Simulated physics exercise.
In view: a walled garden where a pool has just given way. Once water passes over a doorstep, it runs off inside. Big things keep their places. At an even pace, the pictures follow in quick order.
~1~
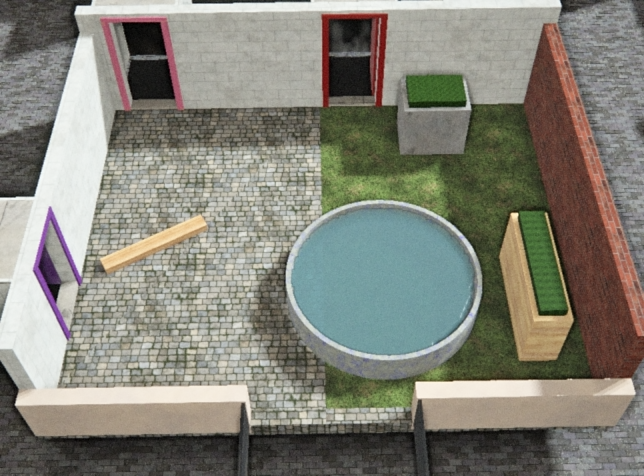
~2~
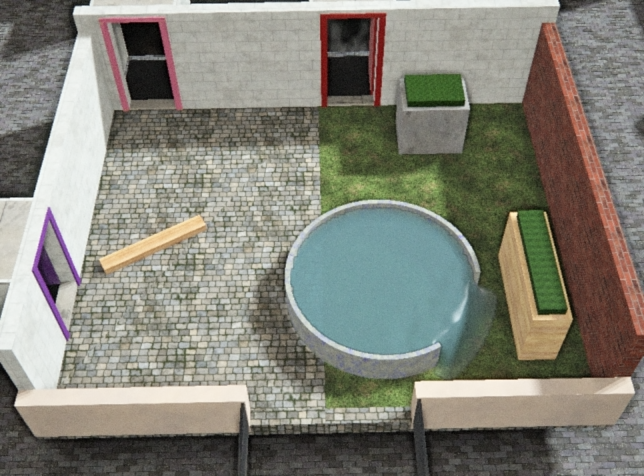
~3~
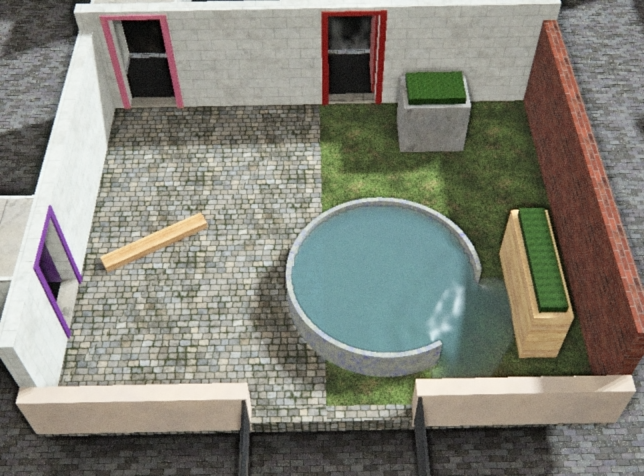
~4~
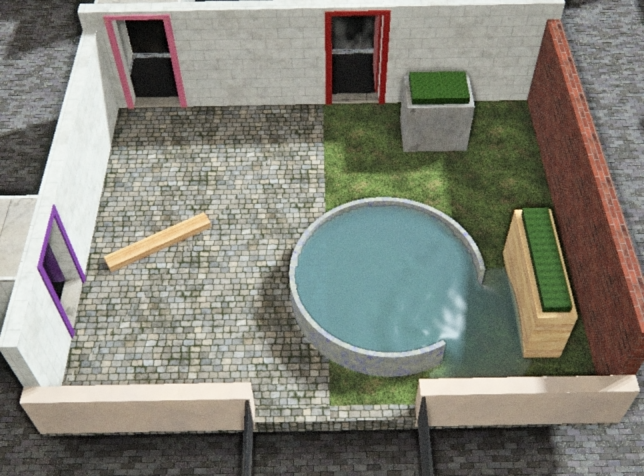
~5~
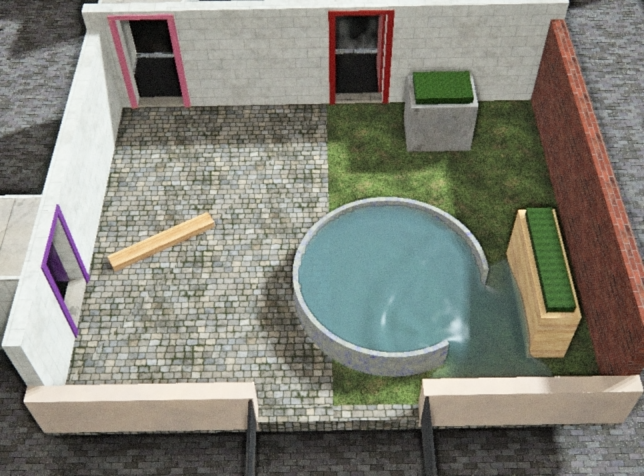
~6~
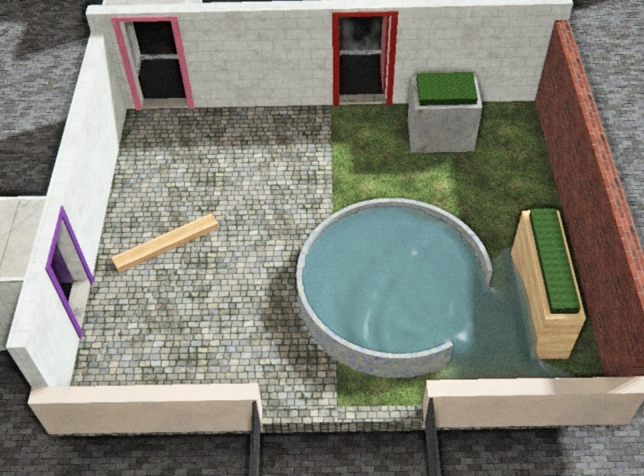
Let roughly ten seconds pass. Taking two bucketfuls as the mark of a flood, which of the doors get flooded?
The pink door stays below the mark, the purple door stays below the mark, the red door stays below the mark.
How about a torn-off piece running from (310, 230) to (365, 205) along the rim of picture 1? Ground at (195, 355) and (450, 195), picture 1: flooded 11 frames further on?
Well, the first place would be still bare and the second one still bare.
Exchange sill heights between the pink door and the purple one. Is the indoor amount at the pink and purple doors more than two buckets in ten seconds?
Briefly, the pink door stays within bounds and the purple door stays within bounds.
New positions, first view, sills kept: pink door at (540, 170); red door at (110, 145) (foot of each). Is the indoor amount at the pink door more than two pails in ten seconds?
The pink door crosses the line.
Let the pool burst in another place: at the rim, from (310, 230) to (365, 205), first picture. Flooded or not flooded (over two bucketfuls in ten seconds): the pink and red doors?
I'd expect the pink door to exceed it and the red door to exceed it.
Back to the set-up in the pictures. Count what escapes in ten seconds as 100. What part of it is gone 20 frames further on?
Some 20 per cent.
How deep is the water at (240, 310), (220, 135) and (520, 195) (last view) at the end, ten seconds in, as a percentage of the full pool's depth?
2, 4 and 20 per cent, roughly.
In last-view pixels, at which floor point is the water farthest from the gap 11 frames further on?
Somewhere near (501, 195).
A moment on, water covers 10 % of the floor; the pink door not reached, the purple door not reached, the red door not reached.
Next, water covers 15 % of the floor; the pink door not reached, the purple door not reached, the red door not reached.
Then, water covers 30 % of the floor; the pink door not reached, the purple door not reached, the red door not reached.
Later, water covers 50 % of the floor; the pink door not reached, the purple door not reached, the red door not reached.
In the end, water covers 80 % of the floor; the pink door not reached, the purple door wet at the sill, nothing in, the red door under two buckets in.
